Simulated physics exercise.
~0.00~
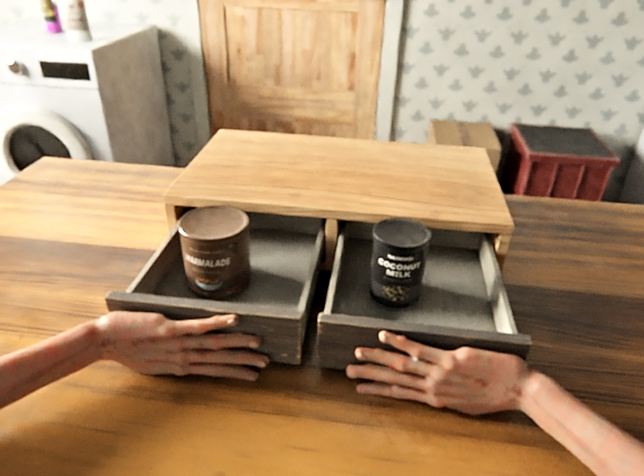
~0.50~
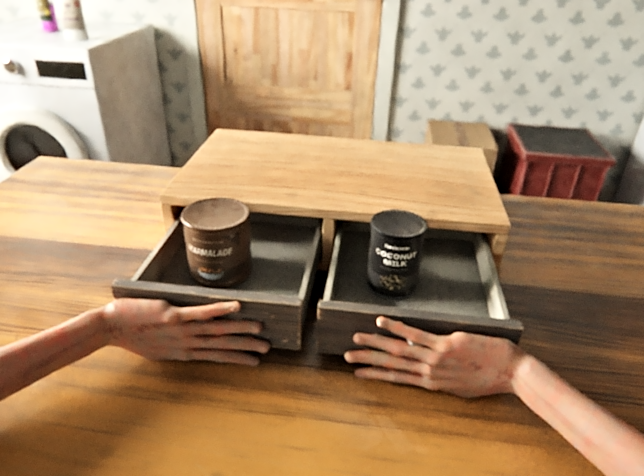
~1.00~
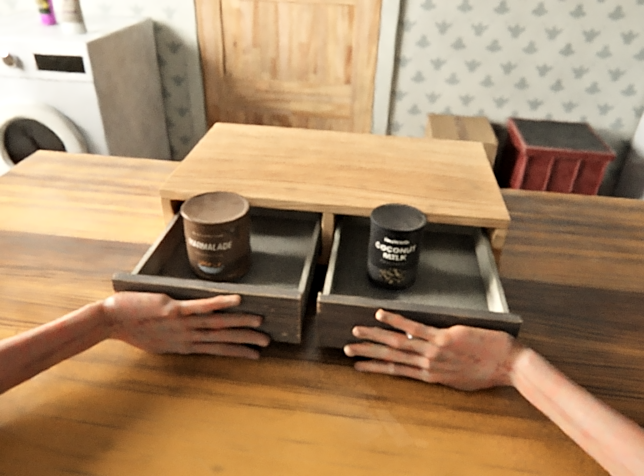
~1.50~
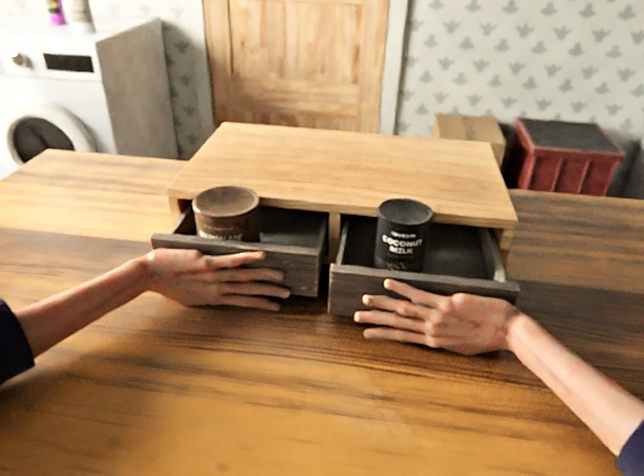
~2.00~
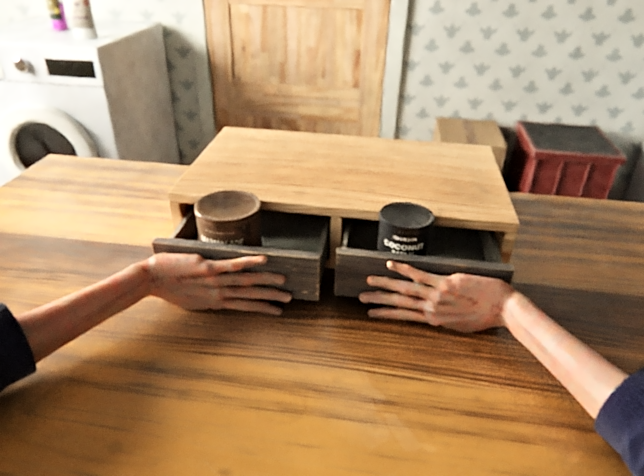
Two hands pushing a pair of drawers holding a brown tub and a black tin partway into a wooden chest, both staying ajar.
